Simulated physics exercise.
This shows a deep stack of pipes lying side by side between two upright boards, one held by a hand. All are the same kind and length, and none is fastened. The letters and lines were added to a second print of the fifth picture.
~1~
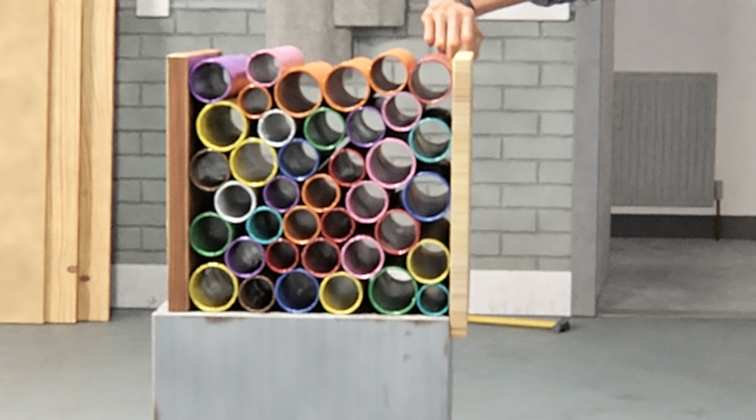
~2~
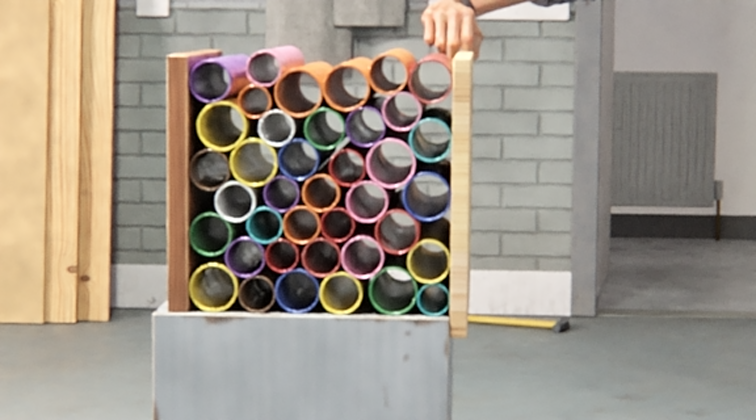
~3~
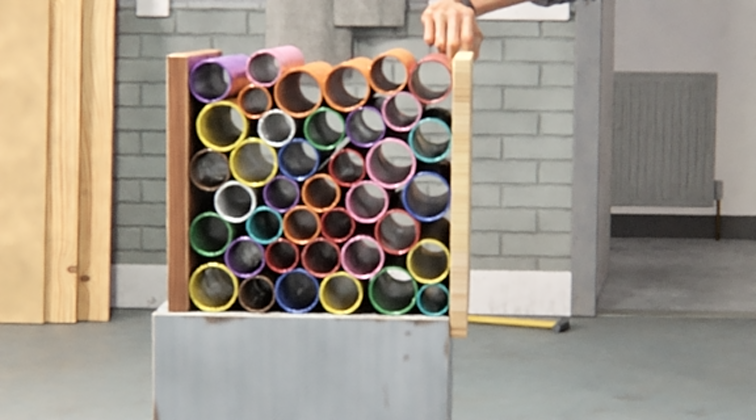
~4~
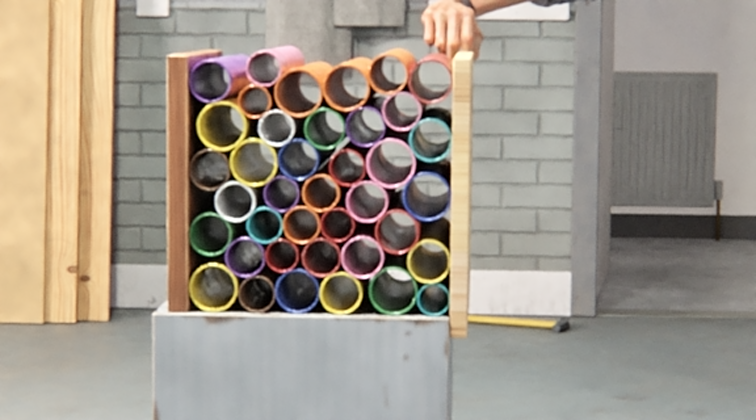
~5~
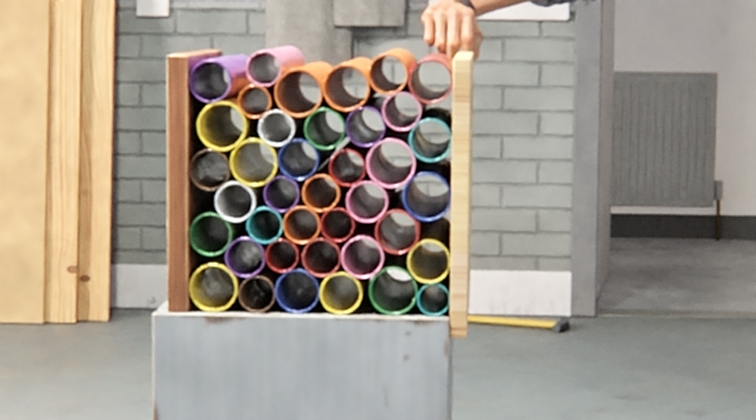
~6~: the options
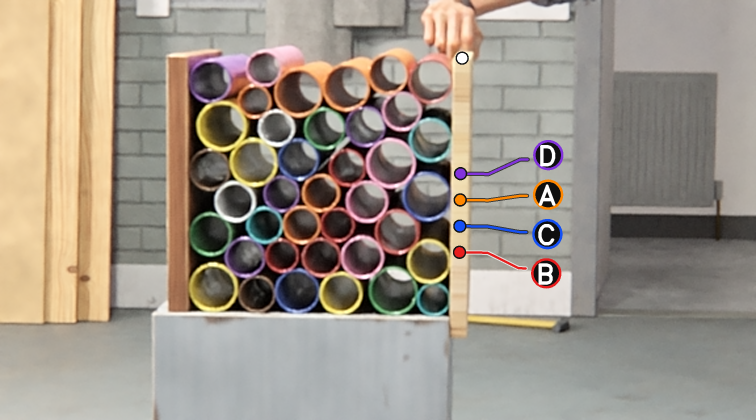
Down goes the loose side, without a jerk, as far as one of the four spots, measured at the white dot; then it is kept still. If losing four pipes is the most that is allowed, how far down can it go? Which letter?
Stop at C.
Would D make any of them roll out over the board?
Yes.
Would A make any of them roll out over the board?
Yes, at A.
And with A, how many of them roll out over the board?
At A the number is four.
On the marked copy, A at (460, 200); B at (460, 252); C at (460, 226); D at (461, 173); the white dot at (462, 58).
Taking C. A third of the way, top of the board (452, 131).
Two thirds of the way, top of the board (451, 214).
When it is over, top of the board (451, 226), four out over the board.
As for the rest, A four out over the board; B more than four out over the board; D one out over the board.
